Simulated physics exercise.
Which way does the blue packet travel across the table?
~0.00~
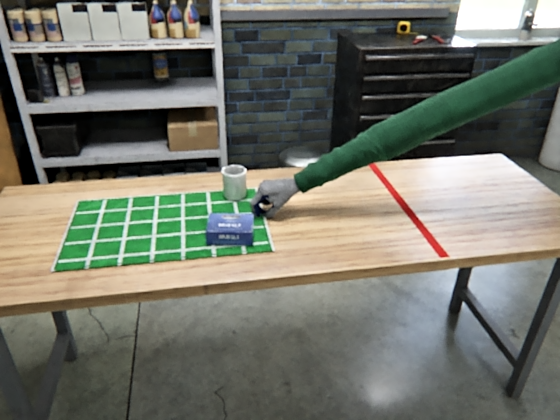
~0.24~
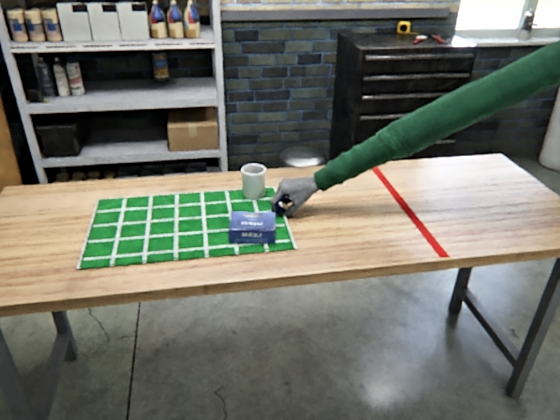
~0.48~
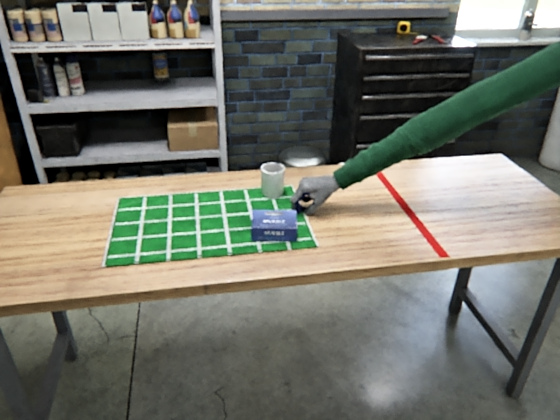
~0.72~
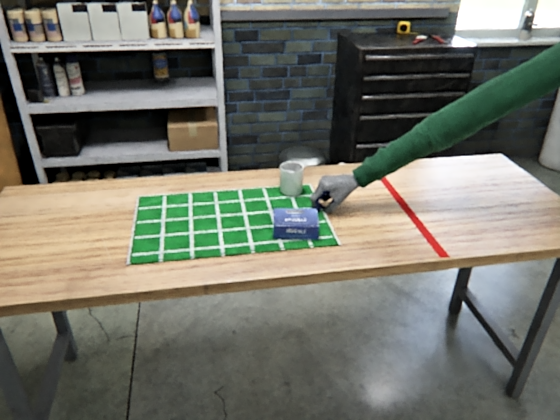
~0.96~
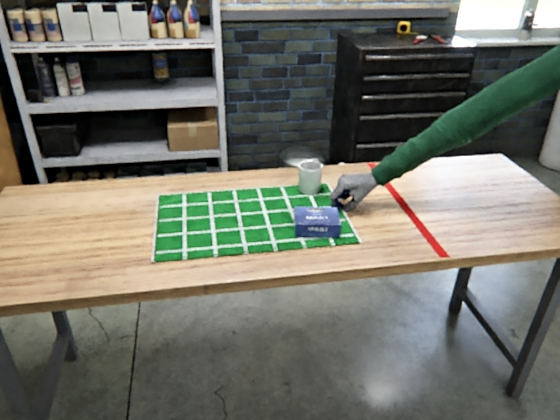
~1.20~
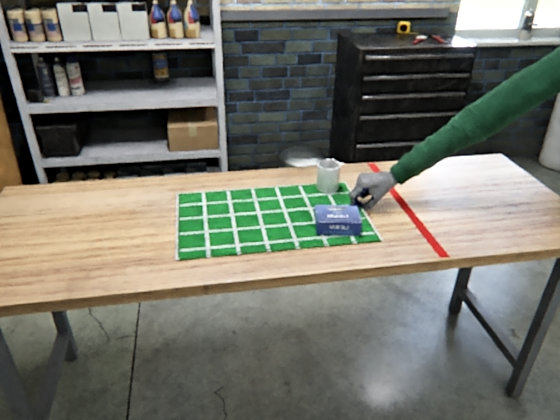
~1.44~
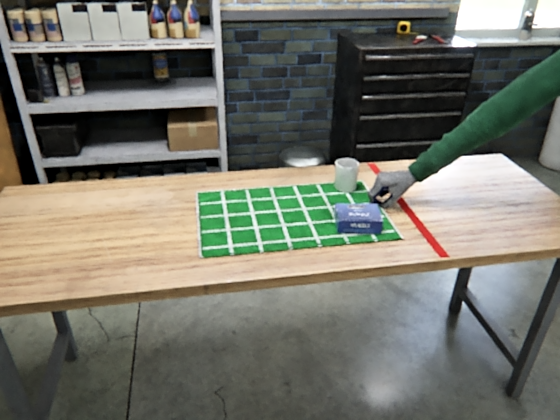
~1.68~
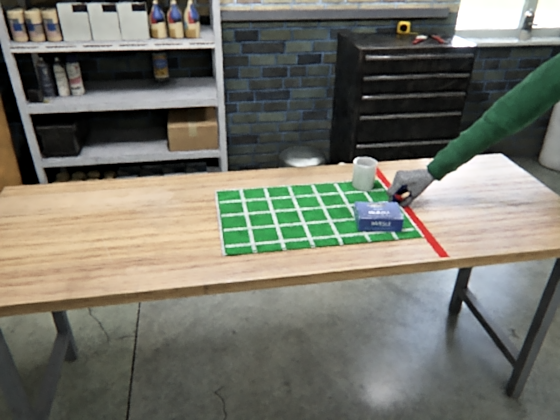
The blue packet travels to the right, riding on the green towel as the hand pulls it along.
